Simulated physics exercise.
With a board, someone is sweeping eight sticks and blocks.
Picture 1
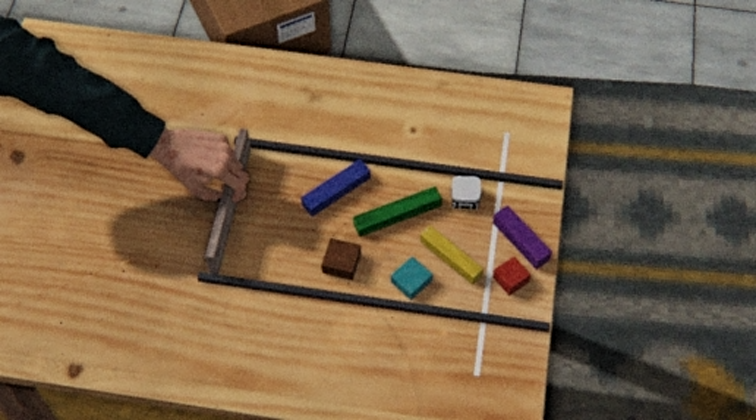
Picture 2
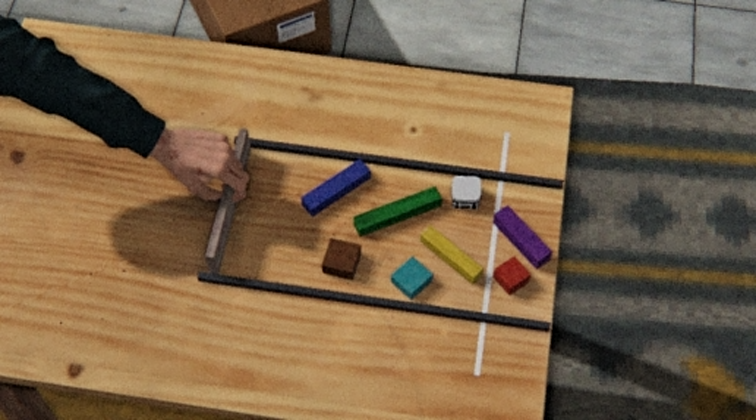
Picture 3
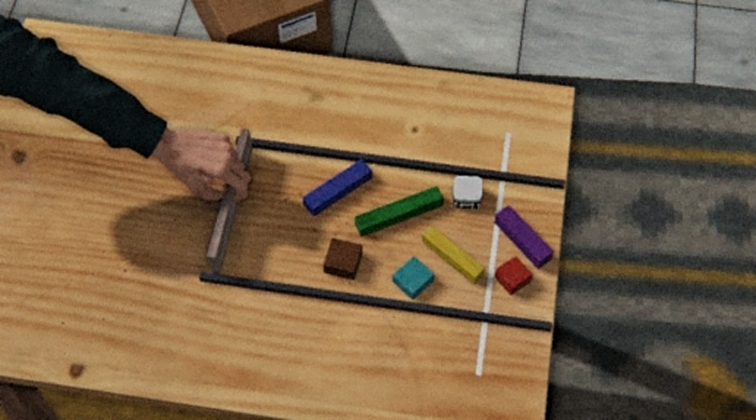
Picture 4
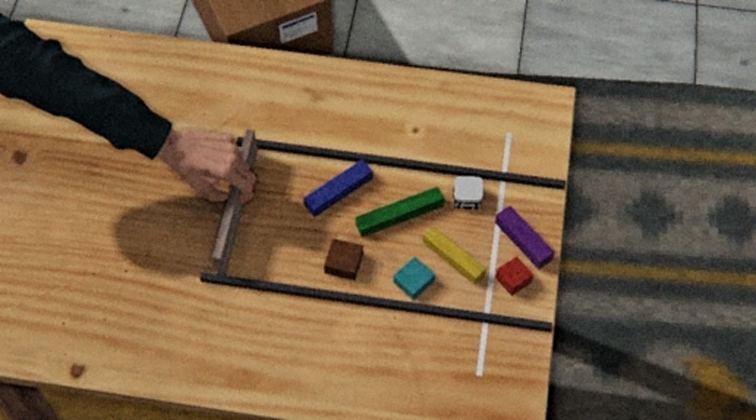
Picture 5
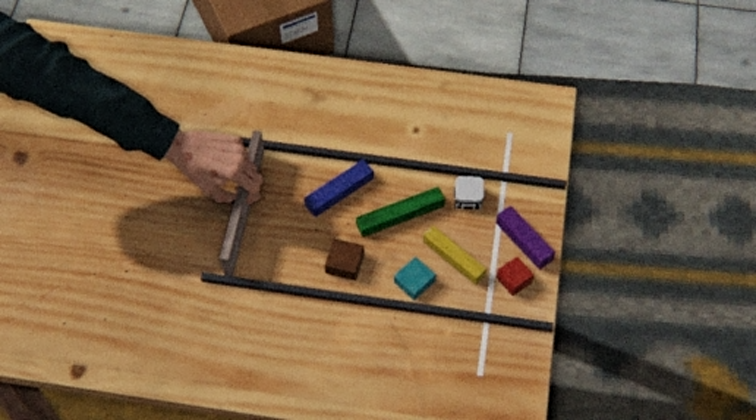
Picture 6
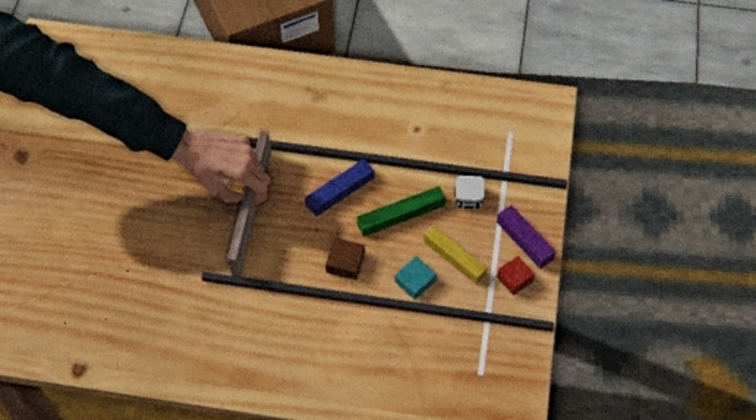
On a wooden tabletop, a hand sliding a board slightly right between dark rails, the scattered coloured blocks ahead still untouched.
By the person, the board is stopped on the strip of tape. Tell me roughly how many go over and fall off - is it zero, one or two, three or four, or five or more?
I predict the tally of drops will be under three but above nought.
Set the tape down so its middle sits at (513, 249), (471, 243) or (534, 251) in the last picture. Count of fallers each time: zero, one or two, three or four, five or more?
Tape by tape, the falls would be 3 or 4, then none at all, then five or over.
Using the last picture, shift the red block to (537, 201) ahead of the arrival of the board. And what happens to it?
If so, it ends up falling.
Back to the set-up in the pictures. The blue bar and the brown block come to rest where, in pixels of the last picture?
The blue bar comes to rest at (510, 210), and the brown block comes to rest at (507, 291).
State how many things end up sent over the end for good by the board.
2.
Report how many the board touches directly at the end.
Number: 2.
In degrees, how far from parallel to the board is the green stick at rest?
I'd estimate about 0 degrees.
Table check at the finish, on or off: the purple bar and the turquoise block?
Result - purple bar leaves the top, turquoise block holds its spot.
Early on, none off yet; purple bar at rest near (526, 237); red block at rest near (516, 276); white case at rest near (470, 193).
A while later, none off yet; purple bar at rest near (526, 237); red block at rest near (516, 275); white case moving near (479, 191).
Finally, the number that fall off is one or two; lost, red block and purple bar.
